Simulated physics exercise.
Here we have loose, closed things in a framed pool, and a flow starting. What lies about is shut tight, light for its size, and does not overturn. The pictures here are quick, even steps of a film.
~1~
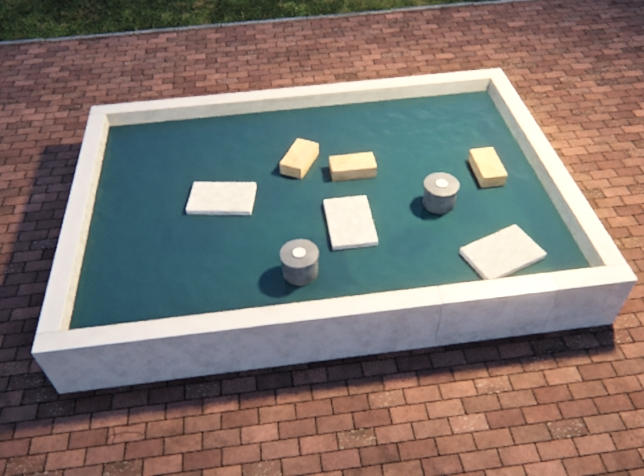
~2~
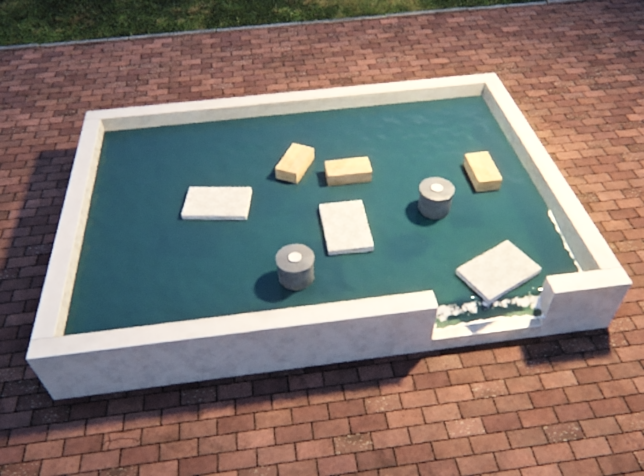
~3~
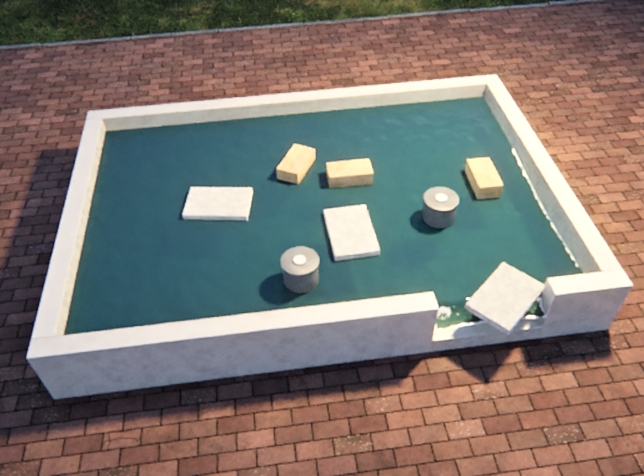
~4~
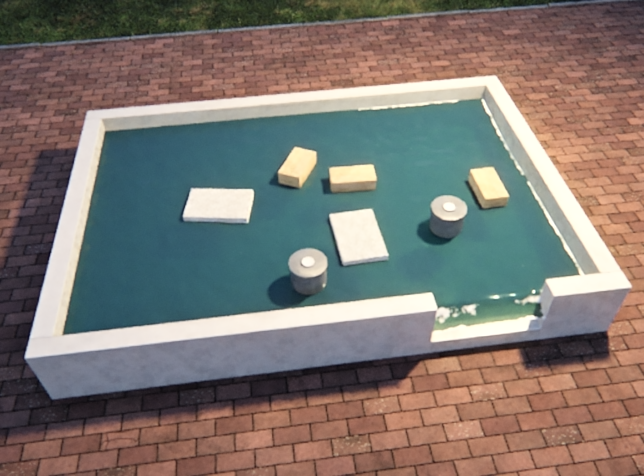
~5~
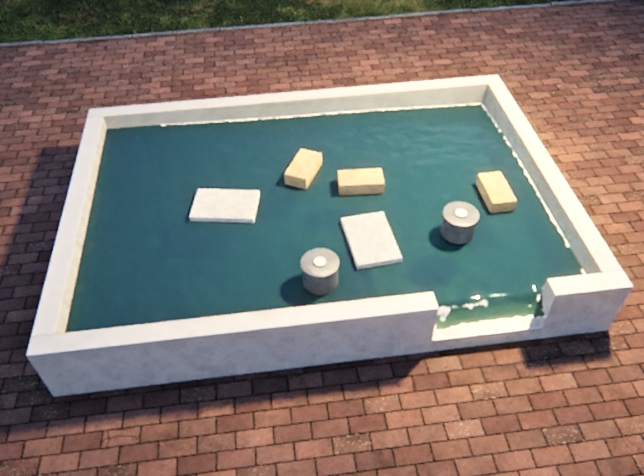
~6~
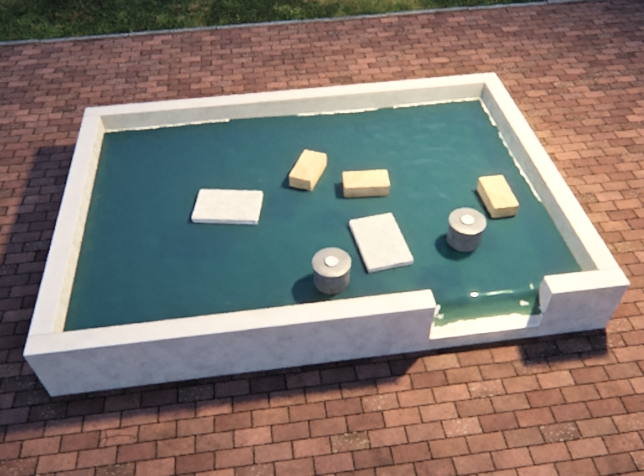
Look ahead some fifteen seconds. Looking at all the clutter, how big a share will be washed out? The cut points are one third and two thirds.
It falls at two thirds or above.
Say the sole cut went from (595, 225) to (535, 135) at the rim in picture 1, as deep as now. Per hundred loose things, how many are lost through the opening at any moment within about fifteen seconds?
That comes to 90 per cent of the things.
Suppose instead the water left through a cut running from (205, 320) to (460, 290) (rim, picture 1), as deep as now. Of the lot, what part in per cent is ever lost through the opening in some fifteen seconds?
My guess is close to 100 percent.
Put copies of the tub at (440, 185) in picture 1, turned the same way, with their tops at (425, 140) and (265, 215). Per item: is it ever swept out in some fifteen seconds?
First lost, then lost.
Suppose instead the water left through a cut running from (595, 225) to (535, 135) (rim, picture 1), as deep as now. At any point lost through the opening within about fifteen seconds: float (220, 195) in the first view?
Remains.
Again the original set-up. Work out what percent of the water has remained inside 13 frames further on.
Near 74 per cent.
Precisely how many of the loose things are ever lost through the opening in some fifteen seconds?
The total is 6.
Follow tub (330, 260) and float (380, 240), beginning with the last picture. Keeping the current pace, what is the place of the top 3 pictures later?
Approximately (371, 266), and approximately (417, 253).
A moment on, 1 of 8 are out; 7 afloat.
Next, 4 of 8 are out; 4 afloat.
Later, 6 of 8 are out; 2 afloat.
In the end, 6 of 8 are out; 2 afloat.
